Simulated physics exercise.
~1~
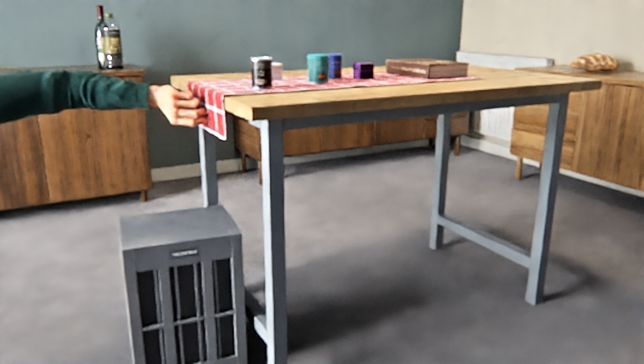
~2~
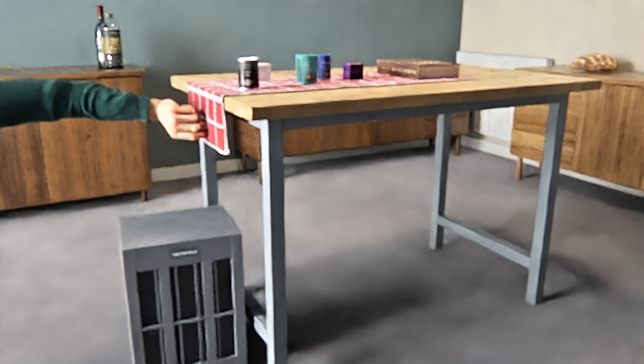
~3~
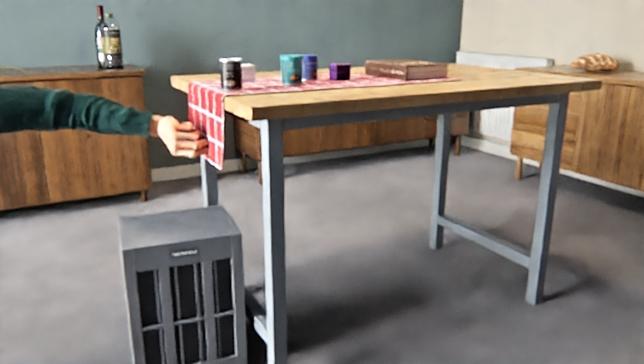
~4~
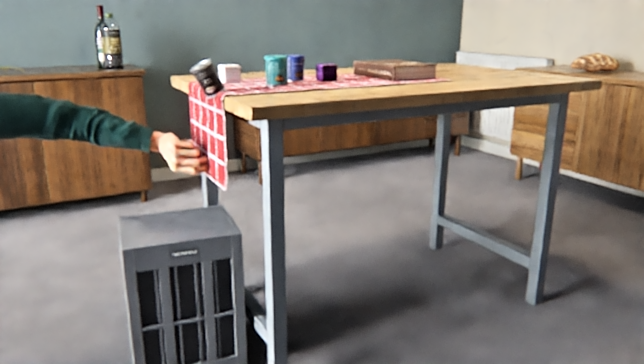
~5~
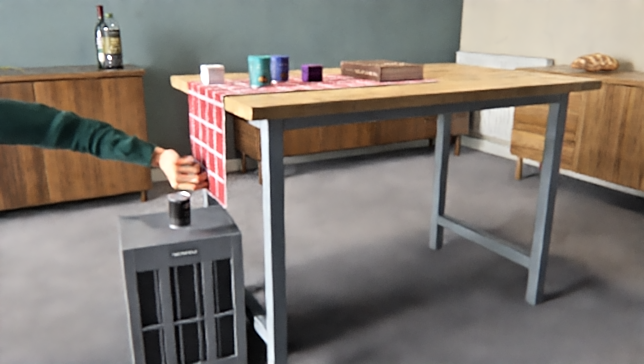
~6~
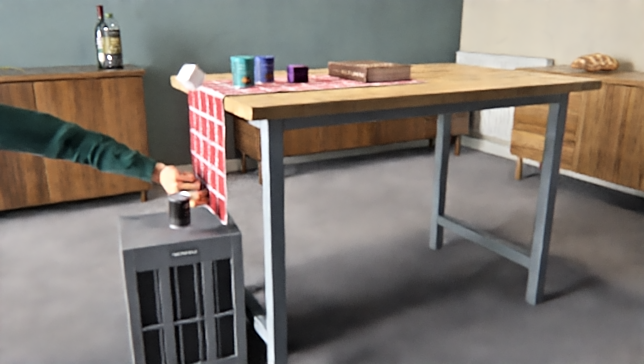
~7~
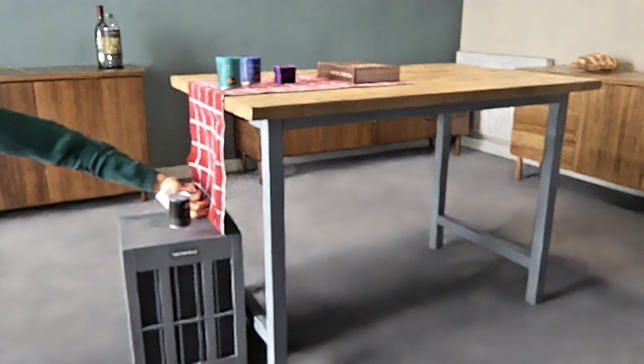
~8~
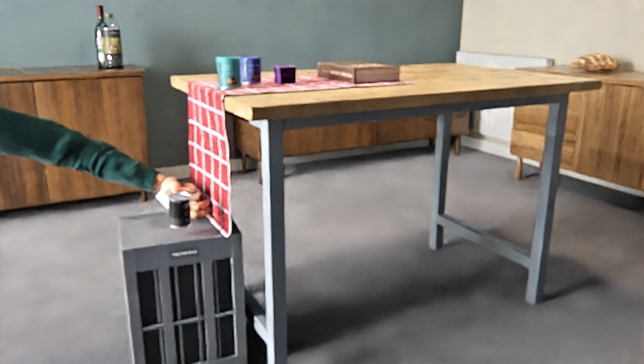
In a room with wooden cabinets against the walls, a fixed view from the side shows a tall wooden table with grey legs and a grey crate below its left end. A red checked cloth on the tabletop holds a black can, a white cube, turquoise and blue cans, a small purple item and a brown book. A green-sleeved hand pulls the hanging end down, drawing everything left. The black can tips over the edge and lands upside down on the crate, and later the white cube tumbles down beside it. The cloth stops at the crate, the rest still on the table.
